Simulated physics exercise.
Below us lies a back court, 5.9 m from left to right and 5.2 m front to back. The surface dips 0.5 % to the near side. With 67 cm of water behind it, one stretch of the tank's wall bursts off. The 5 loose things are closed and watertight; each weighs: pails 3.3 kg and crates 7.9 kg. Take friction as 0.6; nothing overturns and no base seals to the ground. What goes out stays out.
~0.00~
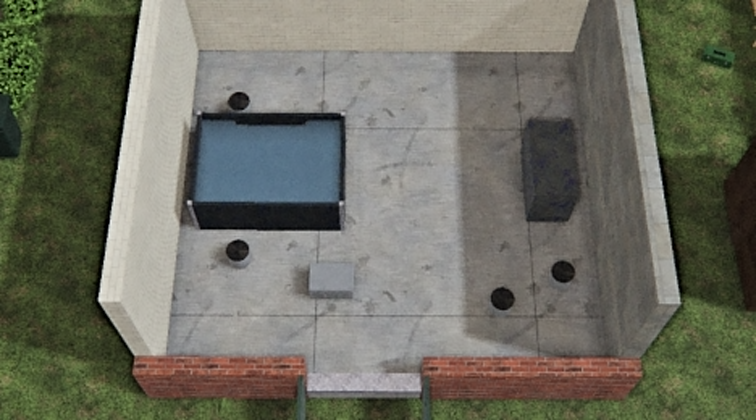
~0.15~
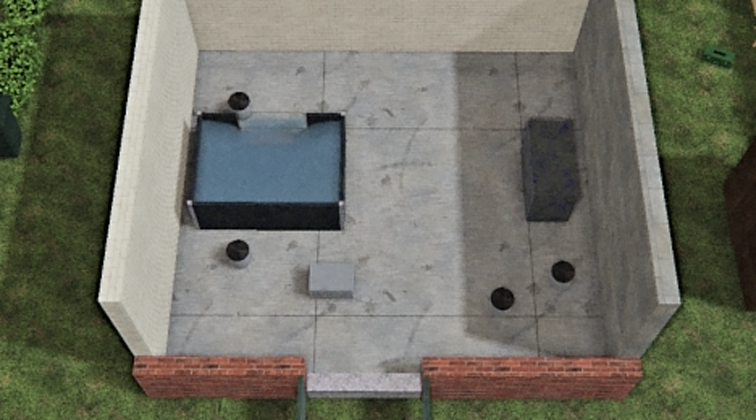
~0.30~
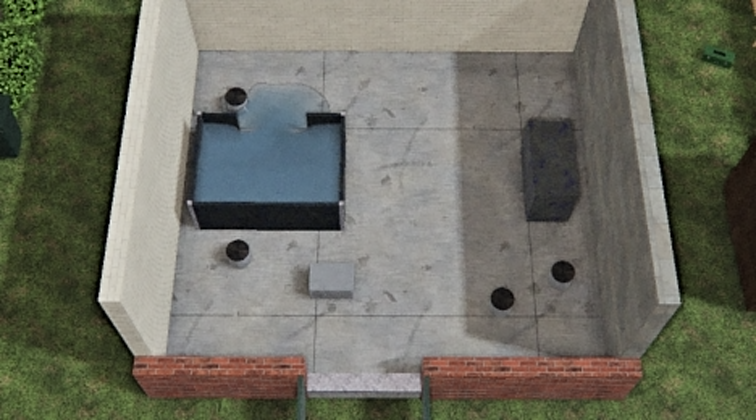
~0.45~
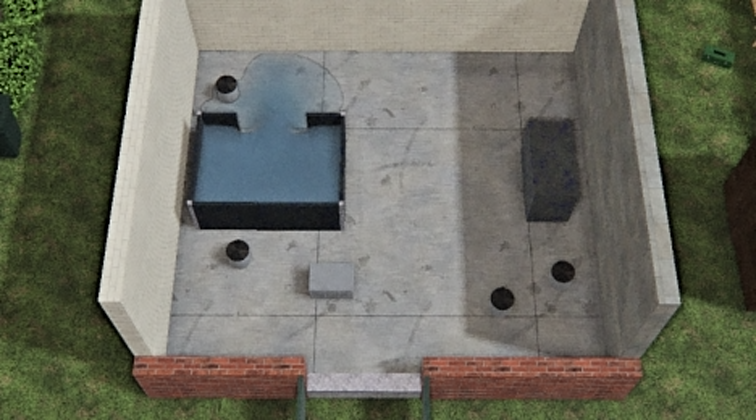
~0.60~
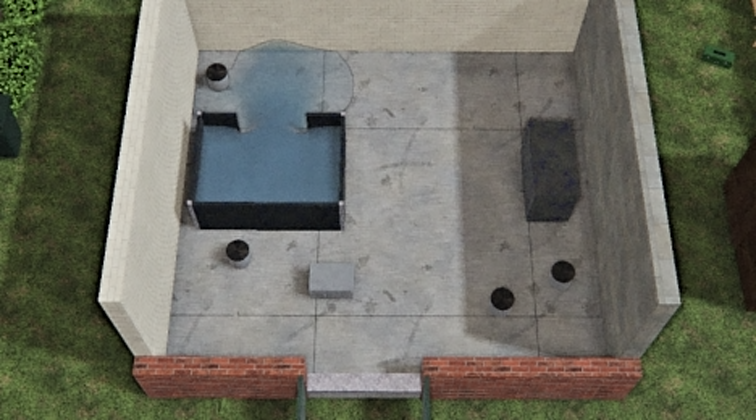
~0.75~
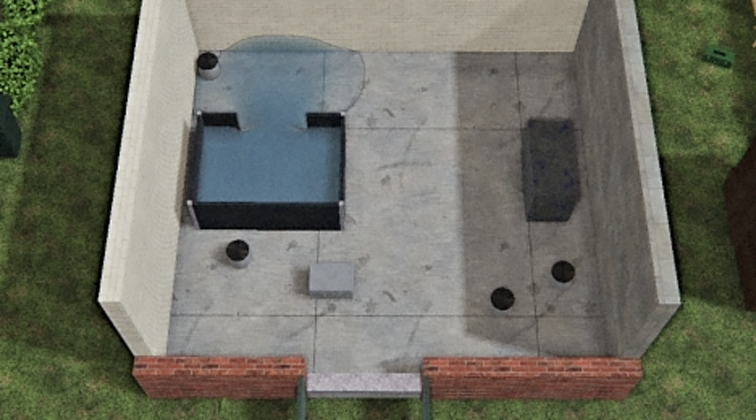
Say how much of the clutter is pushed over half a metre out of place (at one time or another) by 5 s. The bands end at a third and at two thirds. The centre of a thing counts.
Share: Not even a third.
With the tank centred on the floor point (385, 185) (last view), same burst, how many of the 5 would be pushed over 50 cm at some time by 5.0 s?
Then 3.
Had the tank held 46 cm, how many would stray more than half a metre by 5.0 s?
Then 1.
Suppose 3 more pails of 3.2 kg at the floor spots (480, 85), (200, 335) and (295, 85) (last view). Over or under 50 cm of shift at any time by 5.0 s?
In turn: More, over, more.
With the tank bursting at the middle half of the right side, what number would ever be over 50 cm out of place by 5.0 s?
In that case 2 of them.
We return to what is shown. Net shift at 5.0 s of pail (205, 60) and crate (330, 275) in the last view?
In turn: 30 cm, 0 cm.
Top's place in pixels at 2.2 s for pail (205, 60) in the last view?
Near (212, 113).
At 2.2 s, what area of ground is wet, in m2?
About 12.0 m2.
After 1.1 s 1 of 5 are over 50 cm from their spots; 1 afloat.
After 2.2 s 0 of 5 are over 50 cm from their spots; 1 afloat.
After 3.5 s 1 of 5 are over 50 cm from their spots; 1 afloat.
After 5.0 s 0 of 5 are over 50 cm from their spots, and 1 have been at some point; 1 afloat.
